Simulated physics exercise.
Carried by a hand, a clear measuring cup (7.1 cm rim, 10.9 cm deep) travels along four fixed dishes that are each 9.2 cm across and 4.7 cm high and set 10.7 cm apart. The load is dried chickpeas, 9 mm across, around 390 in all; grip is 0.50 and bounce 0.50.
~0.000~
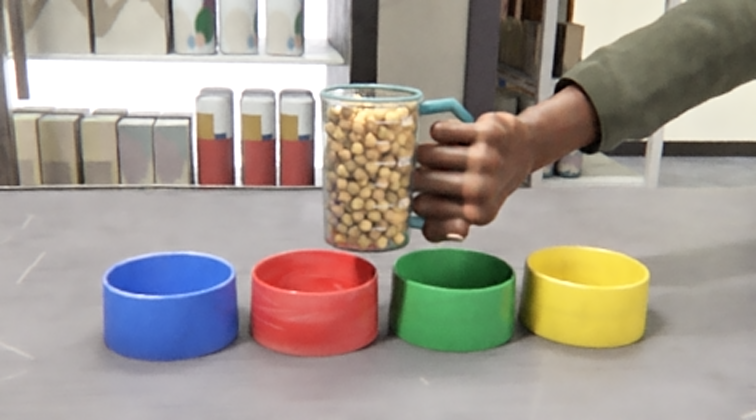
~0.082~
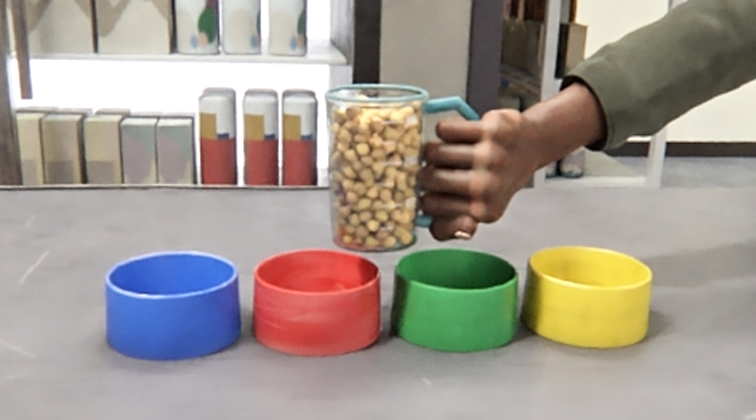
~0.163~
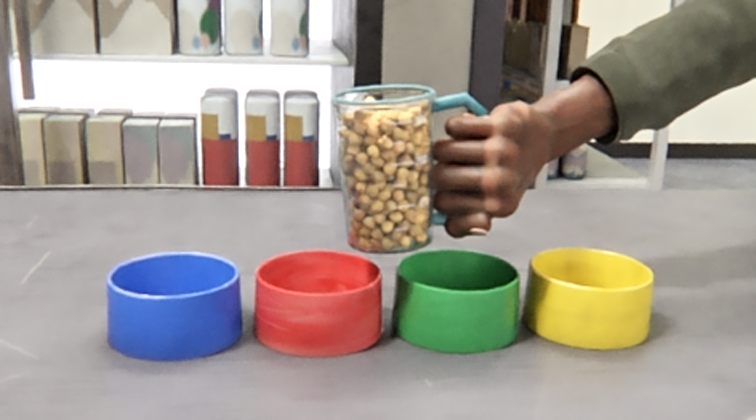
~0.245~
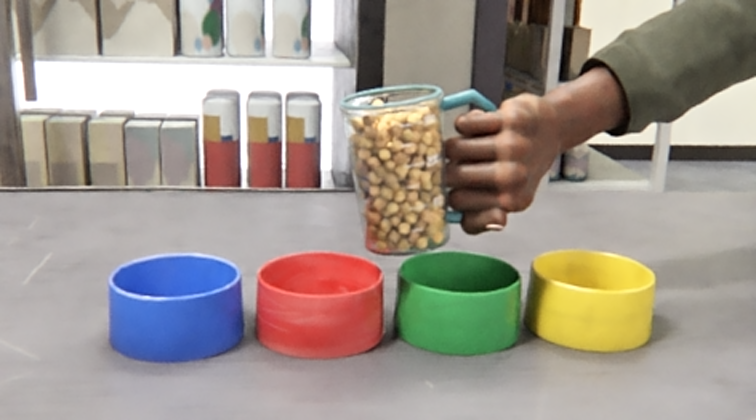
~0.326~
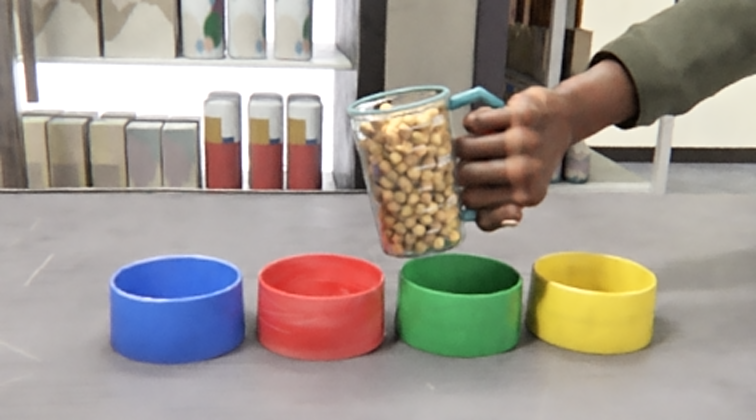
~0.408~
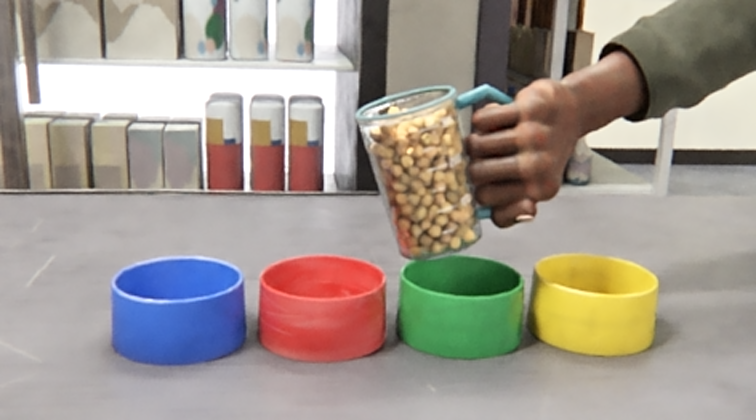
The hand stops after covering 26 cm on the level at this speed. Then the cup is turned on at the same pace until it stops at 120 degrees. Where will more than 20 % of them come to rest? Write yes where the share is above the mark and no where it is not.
Red: No, blue: No, green: No, yellow: Yes, counter: No.
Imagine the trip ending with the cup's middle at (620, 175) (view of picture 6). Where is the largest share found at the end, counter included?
That'd be counter, it takes the most.
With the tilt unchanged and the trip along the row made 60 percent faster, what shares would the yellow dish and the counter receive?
Yellow: 90; counter: 10.
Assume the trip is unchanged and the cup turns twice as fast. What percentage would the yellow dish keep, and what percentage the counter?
Yellow 0, counter 10.
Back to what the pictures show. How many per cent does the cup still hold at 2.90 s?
Approx. 5 % - an estimate.
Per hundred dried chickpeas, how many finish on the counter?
Estimate: Around 10 %.
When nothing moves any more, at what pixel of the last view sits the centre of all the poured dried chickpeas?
Somewhere around (595, 299) in the final frame.
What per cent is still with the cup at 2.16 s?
Around 85 per cent of the load.
After 1.46 s, tilt 67 degrees; cup holds 100 %.
Then, at 2.16 s, tilt 101 degrees; cup holds 85 %, green 5 %, yellow 5 %.
After 2.90 s, tilt 120 degrees; cup holds 5 %, green 5 %, yellow 80 %.
In the end, at 3.6 s, red 0 %, blue 0 %, green 5 %, yellow 85 %, counter 10 %.
